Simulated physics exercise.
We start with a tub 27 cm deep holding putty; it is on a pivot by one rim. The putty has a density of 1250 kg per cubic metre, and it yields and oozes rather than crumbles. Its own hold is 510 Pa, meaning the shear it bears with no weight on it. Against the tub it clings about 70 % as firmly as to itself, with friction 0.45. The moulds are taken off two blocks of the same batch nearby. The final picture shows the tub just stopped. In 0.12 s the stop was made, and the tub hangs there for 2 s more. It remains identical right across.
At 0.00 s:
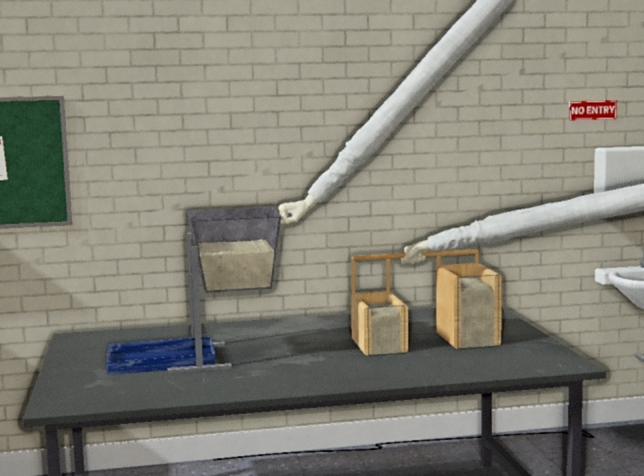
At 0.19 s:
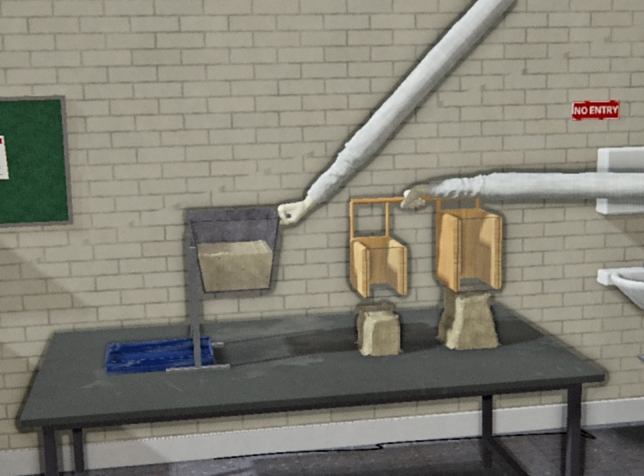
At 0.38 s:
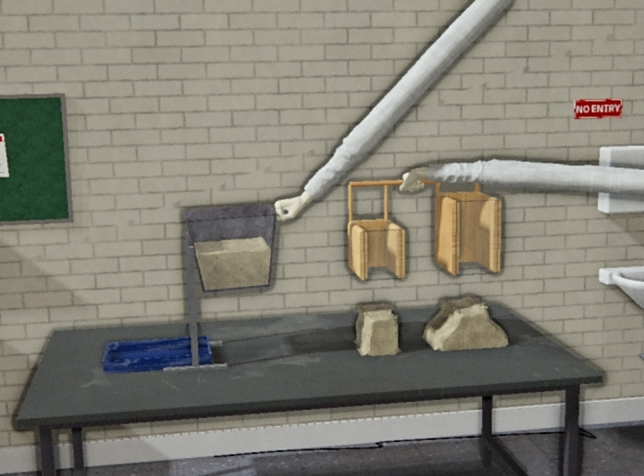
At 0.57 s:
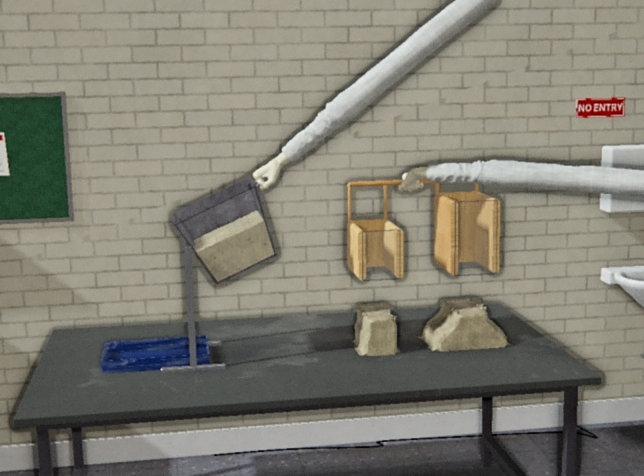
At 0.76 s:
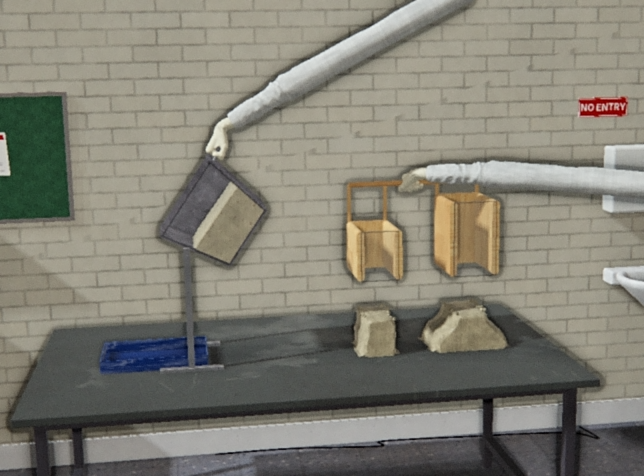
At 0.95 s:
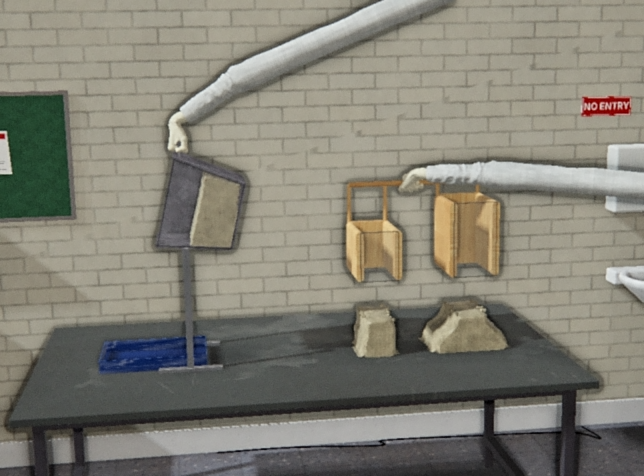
A white-sleeved arm on the right lifted two wooden moulds off pale blocks, which slumped, the right one more; then another arm swung the grey tub of putty up to the left, tilting it steeply.
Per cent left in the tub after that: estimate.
Roughly 100 percent.
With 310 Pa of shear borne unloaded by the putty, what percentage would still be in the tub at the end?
I'd say around 70 percent.
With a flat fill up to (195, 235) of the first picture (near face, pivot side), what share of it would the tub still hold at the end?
In that case, around 65 percent.
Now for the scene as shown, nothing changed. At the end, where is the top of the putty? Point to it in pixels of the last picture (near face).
Peak location: Approx. (184, 202).
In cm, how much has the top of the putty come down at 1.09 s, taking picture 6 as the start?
About 4 cm.
By 1.09 s, the tub is at 76 degrees and holds 100 %.
By 1.26 s, the tub is at 76 degrees and holds 100 %.
By 1.43 s, the tub is at 76 degrees and holds 100 %.
By 1.60 s, the tub is at 76 degrees and holds 100 %.
By 2.95 s, at the end, the tub is at 76 degrees and holds 100 %.
